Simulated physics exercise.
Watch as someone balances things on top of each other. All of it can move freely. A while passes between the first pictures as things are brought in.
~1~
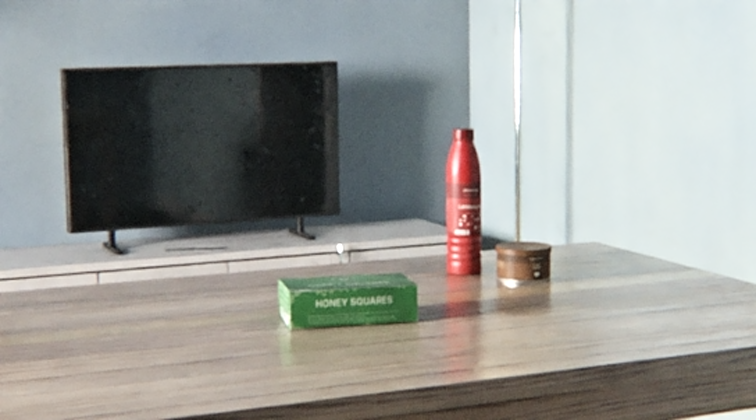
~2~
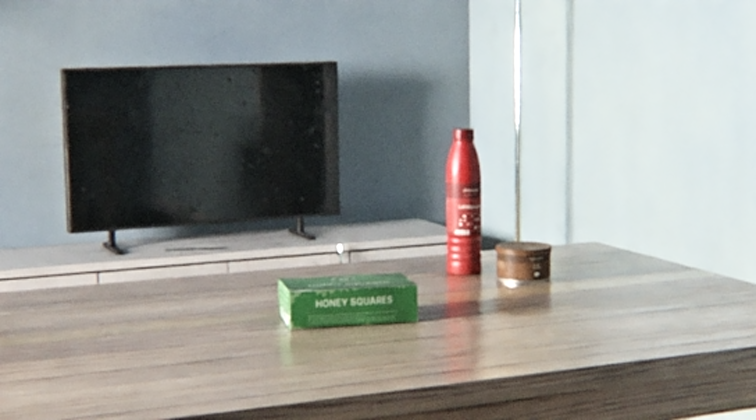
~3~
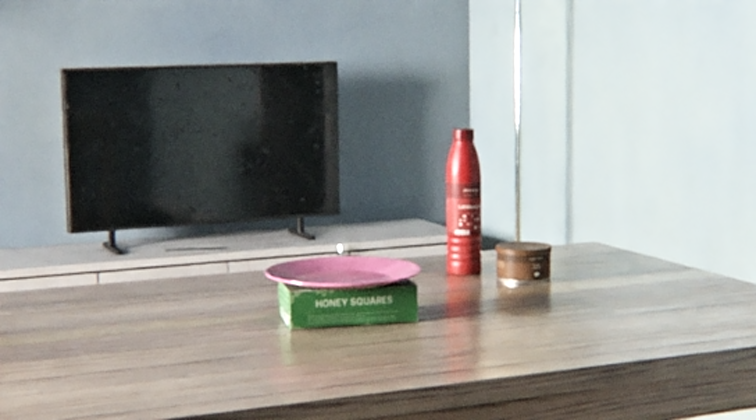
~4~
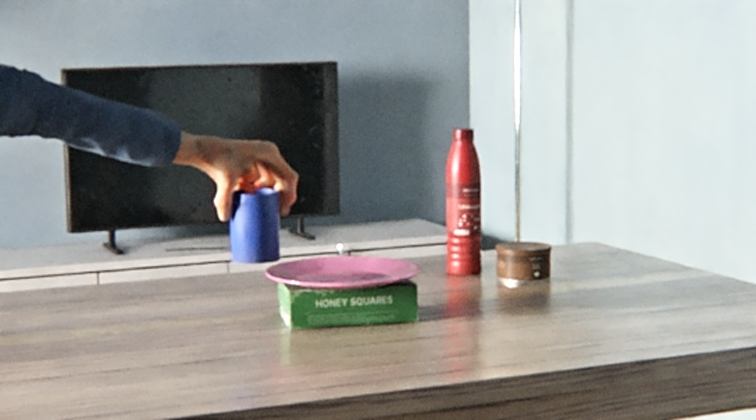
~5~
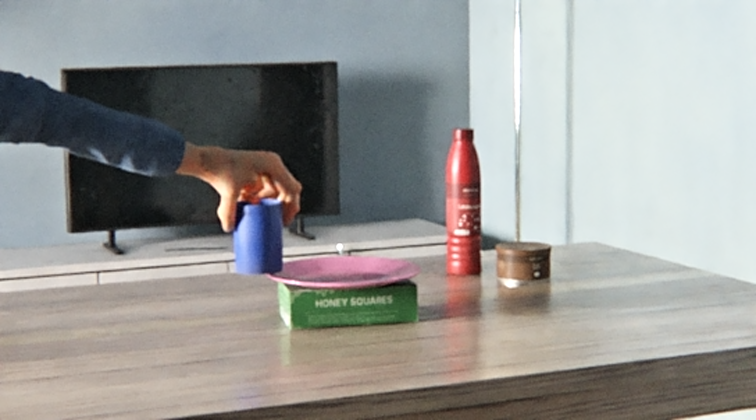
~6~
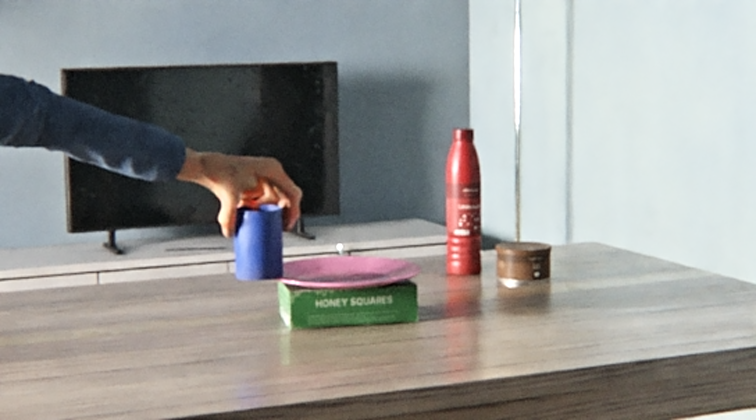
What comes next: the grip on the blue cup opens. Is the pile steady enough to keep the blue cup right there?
No: The pile cannot bear the load.
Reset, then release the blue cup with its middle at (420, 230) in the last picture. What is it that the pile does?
After that, the pile falls over.
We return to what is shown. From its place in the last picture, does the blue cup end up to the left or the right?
Leftwards.
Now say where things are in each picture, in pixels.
In the first picture, the last thing is not in view yet; green packet (348, 300).
In the second picture, the last thing is not in view yet; red bottle (464, 201).
In the third picture, the last thing is not in view yet; green packet (348, 300).
In the fourth picture, still above its spot; blue cup (255, 226); red bottle (464, 201).
In the fifth picture, still above its spot; blue cup (259, 237); green packet (348, 300).
In the sixth picture, in place under the hand; blue cup (259, 242); red bottle (464, 201).
Then, 0.30 s past the last view, blue cup now fallen.
Then, 0.40 s past the last view, things are still on the move.
Then, 0.80 s past the last view, nothing new.
Then, 2.30 s past the last view, blue cup resting near (199, 309).
Finally, fallen, blue cup; the other 4 still in place. Final places as the last picture's camera would see them, blue cup near (200, 309). The pile comes apart.
